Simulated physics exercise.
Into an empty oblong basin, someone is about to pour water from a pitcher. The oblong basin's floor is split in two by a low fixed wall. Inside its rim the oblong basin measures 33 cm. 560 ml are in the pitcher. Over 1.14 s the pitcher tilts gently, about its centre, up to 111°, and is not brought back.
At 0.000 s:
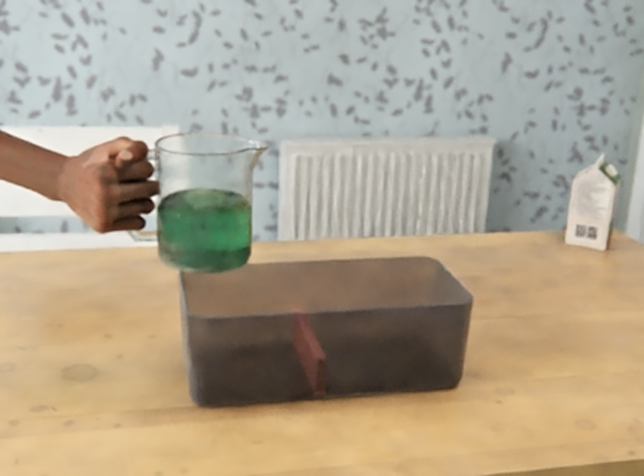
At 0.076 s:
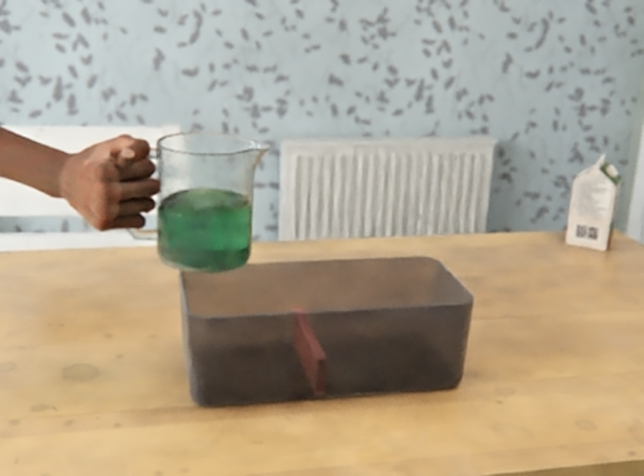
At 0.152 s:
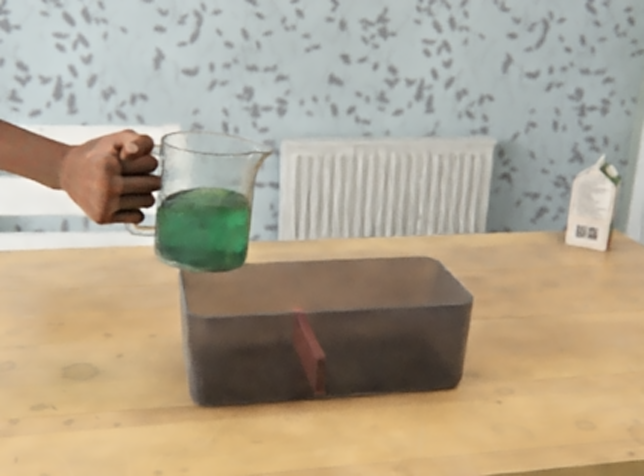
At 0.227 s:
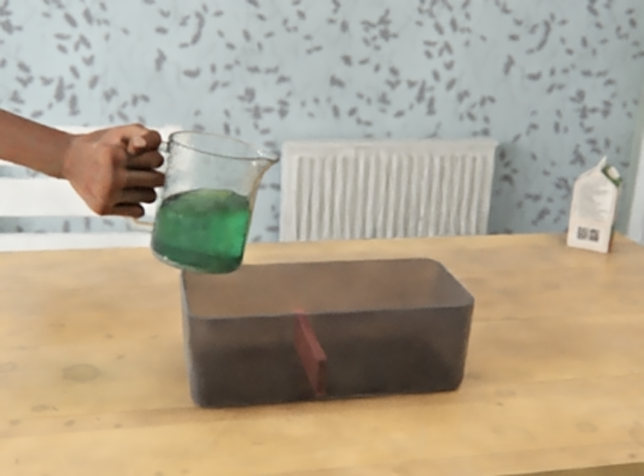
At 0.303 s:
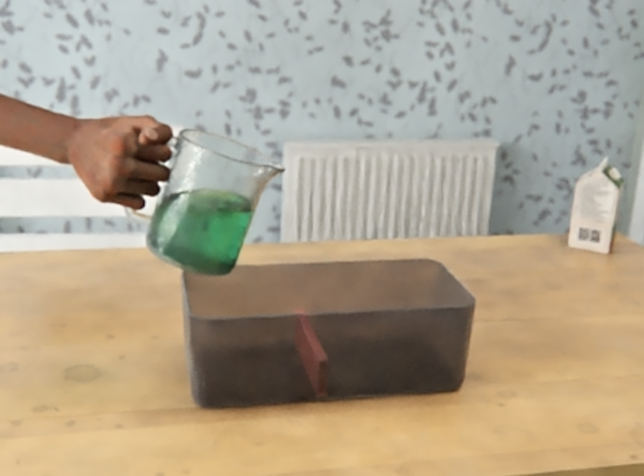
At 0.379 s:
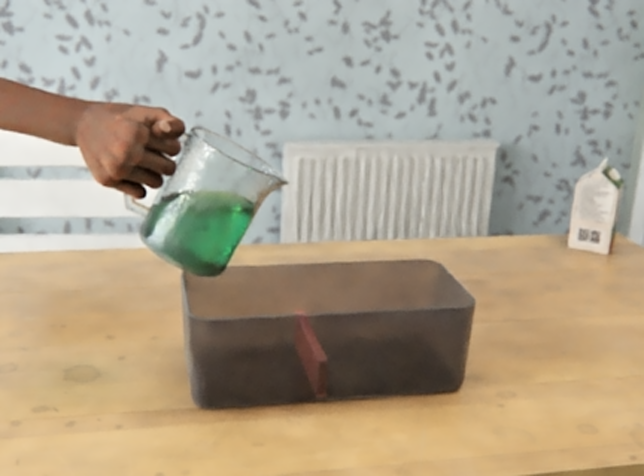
A hand gradually tilting a glass pitcher of green liquid to the right above an oblong basin on a wooden table.
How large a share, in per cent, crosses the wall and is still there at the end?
A share of about 33 per cent.
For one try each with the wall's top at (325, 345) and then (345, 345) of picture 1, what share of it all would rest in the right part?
It comes to 10 per cent, and then 10 per cent.
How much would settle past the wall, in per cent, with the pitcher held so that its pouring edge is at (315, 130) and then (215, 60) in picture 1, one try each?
I'd say 95 percent on the first go, 5 percent on the next.
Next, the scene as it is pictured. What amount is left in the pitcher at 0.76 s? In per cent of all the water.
I'd put it near 86 percent.
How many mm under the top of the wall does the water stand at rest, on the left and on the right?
On the left it's about 30 mm; on the right, about 40 mm.
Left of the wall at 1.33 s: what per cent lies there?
Roughly 64 per cent.
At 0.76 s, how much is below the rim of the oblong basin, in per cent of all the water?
Around 3 percent.
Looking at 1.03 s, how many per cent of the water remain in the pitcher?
Roughly 26 per cent.
After 0.76 s the tilt is 83° and 86 per cent is still to pour, 2 is left of the wall and 1 right of it.
After 1.03 s the tilt is 109° and 25 per cent is still to pour, 34 is left of the wall and 31 right of it.
After 1.33 s the tilt is 111° and 1 per cent is still to pour, 64 is left of the wall and 33 right of it.
After 1.64 s the tilt is 111° and 0 per cent is still to pour, 66 is left of the wall and 33 right of it.
In the end 66 per cent lies left of the wall, 33 right of it and 1 outside.
